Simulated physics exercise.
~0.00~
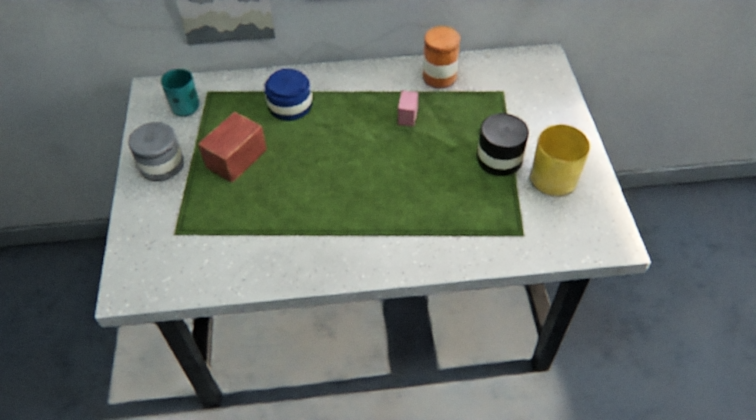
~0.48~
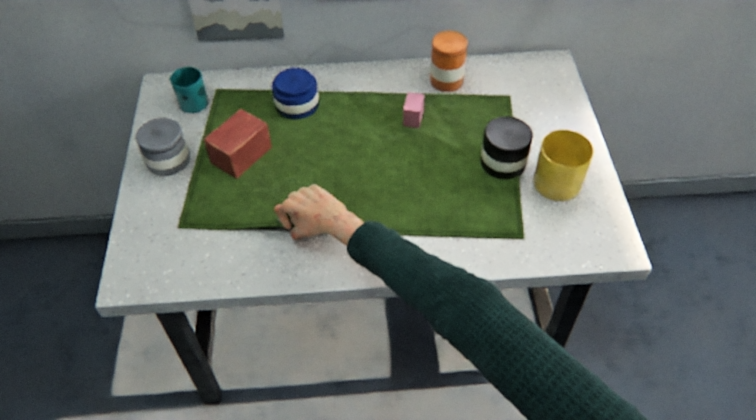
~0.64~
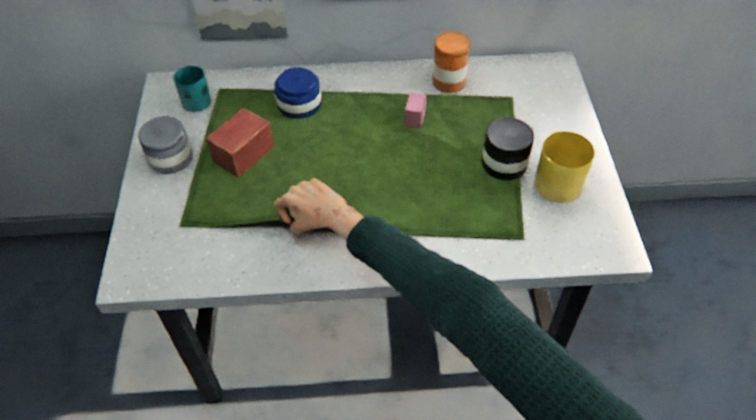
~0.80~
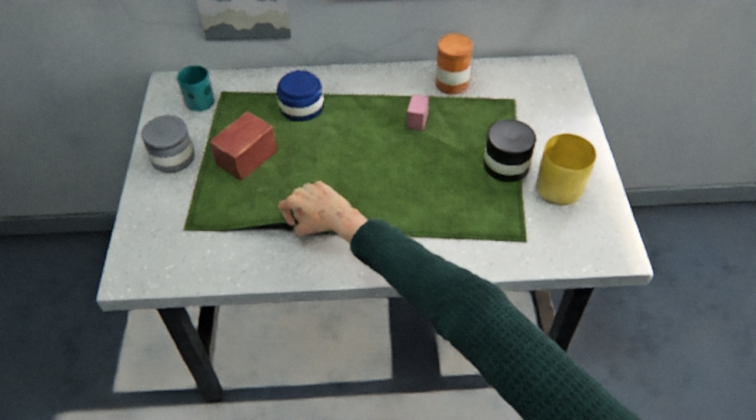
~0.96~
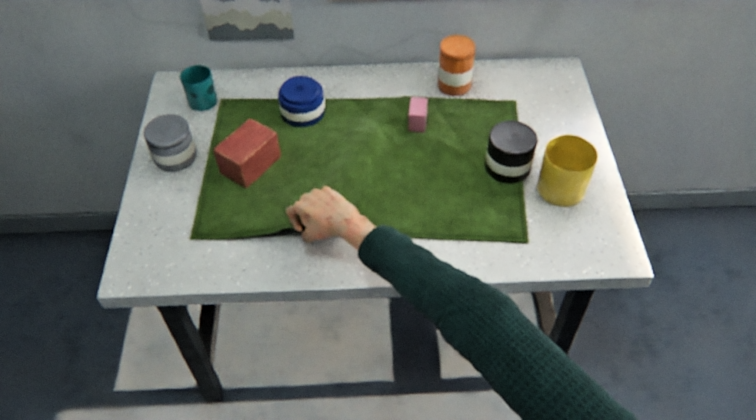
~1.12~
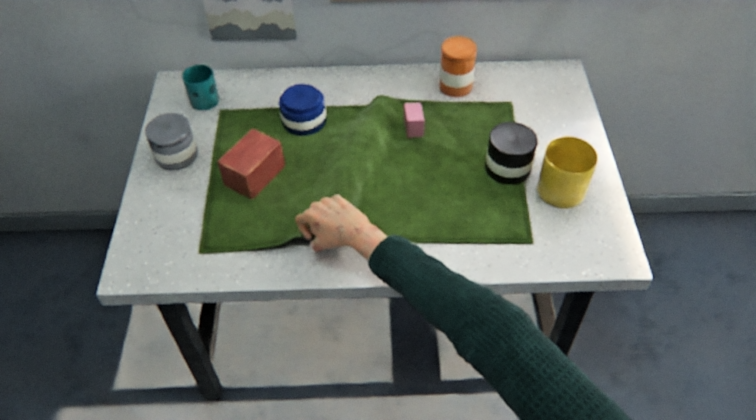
A hand in a green sleeve gripping the front edge of a green towel and pulling it slightly forward, shifting blocks along.
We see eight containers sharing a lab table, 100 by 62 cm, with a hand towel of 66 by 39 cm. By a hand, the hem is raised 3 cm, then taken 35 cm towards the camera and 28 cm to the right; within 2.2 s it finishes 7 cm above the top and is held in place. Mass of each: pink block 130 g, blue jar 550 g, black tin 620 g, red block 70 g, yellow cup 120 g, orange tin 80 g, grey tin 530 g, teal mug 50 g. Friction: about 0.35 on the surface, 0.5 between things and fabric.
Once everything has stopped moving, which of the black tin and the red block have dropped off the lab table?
The black tin is still on it, the red block has dropped off.
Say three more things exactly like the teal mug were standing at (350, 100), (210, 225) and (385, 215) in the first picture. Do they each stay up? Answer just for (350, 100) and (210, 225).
In turn: Remains, falls off.
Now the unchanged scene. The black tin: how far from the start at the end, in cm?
Roughly black tin 8 cm.
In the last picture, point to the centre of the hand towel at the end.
Roughly at (421, 272) in the last picture.
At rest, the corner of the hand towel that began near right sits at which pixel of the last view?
It ends up approximately at (593, 232).
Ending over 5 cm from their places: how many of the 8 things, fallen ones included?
I make it 4.
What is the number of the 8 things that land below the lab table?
Counted result: 1.
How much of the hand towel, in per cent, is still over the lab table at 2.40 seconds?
I'd estimate close to 65 per cent.
After 1.5 s, 95 % of the hand towel is still over the top; red block 19 cm off its start, blue jar 15 cm off its start, pink block 9 cm off its start.
After 2.0 s, 80 % of the hand towel is still over the top; red block 33 cm off its start, black tin 1 cm off its start, blue jar 27 cm off its start.
After 2.4 s, 65 % of the hand towel is still over the top; red block over the edge, black tin 4 cm off its start at (506, 153), blue jar 40 cm off its start at (348, 220).
After 2.8 s, 60 % of the hand towel is still over the top; red block over the edge, black tin 7 cm off its start, blue jar 46 cm off its start.
After 4.4 s, 60 % of the hand towel is still over the top; red block over the edge, black tin 7 cm off its start at (508, 164), blue jar 46 cm off its start at (358, 245), pink block 31 cm off its start at (420, 220).
